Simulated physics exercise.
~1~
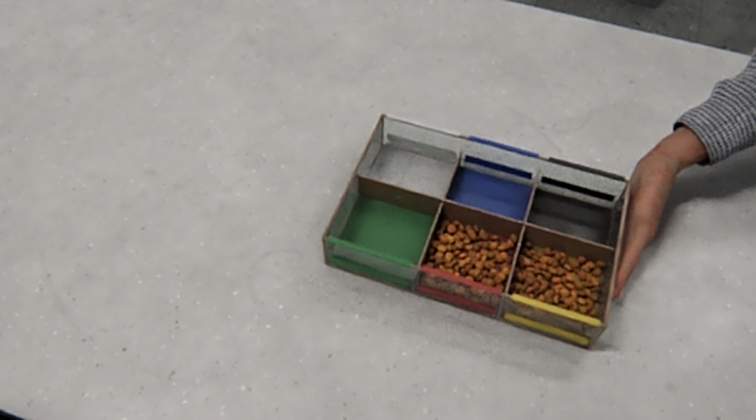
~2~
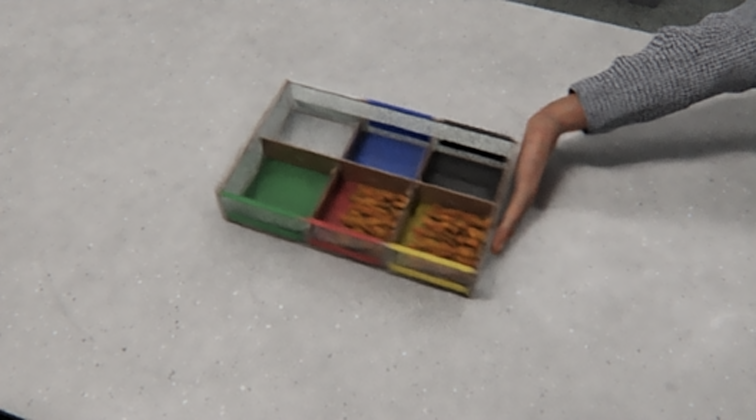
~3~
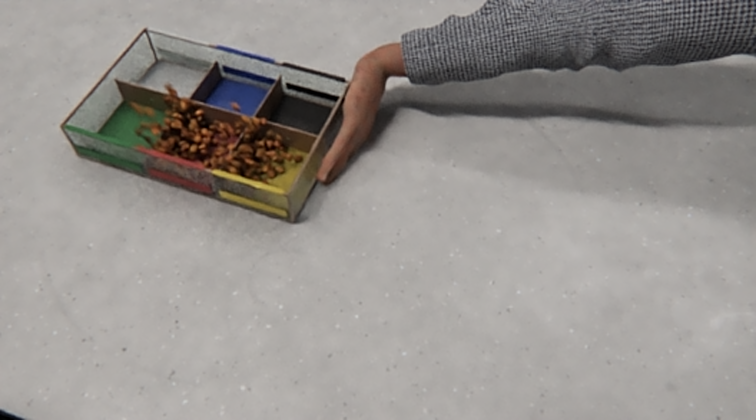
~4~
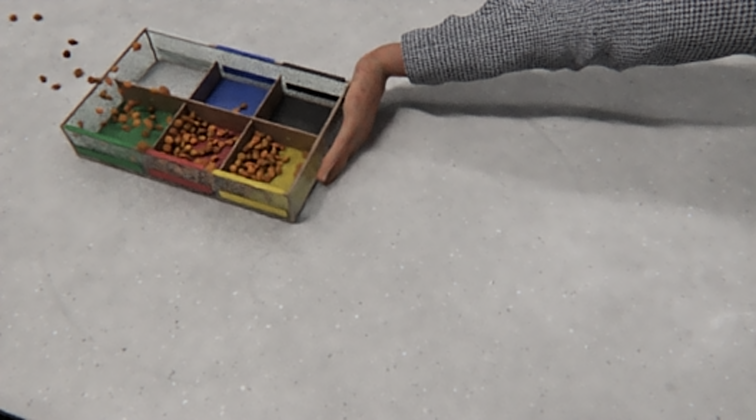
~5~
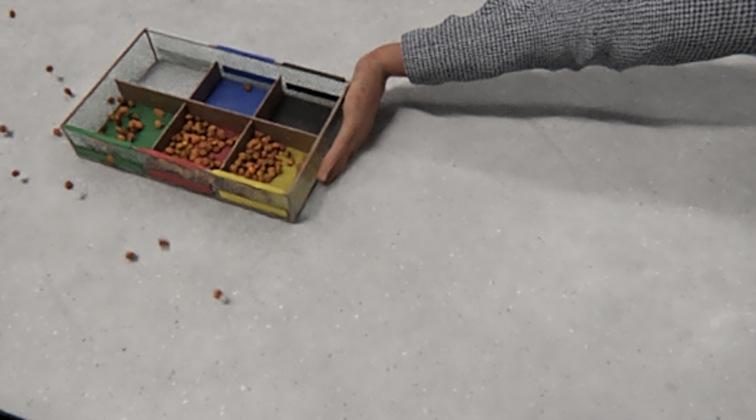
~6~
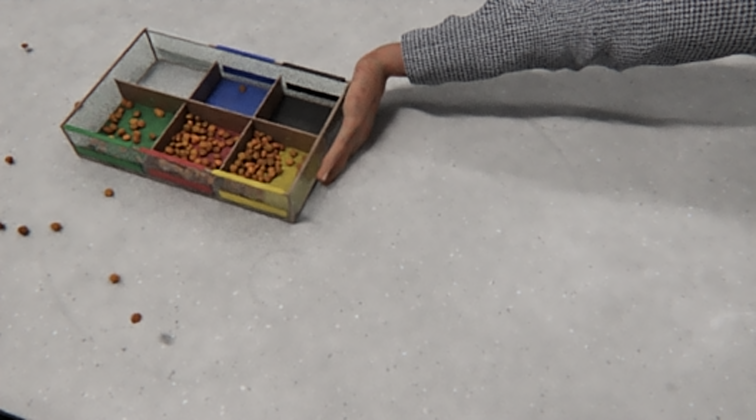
On a grey table, a hand pushes a divided tray left, spilling some brown kibble.
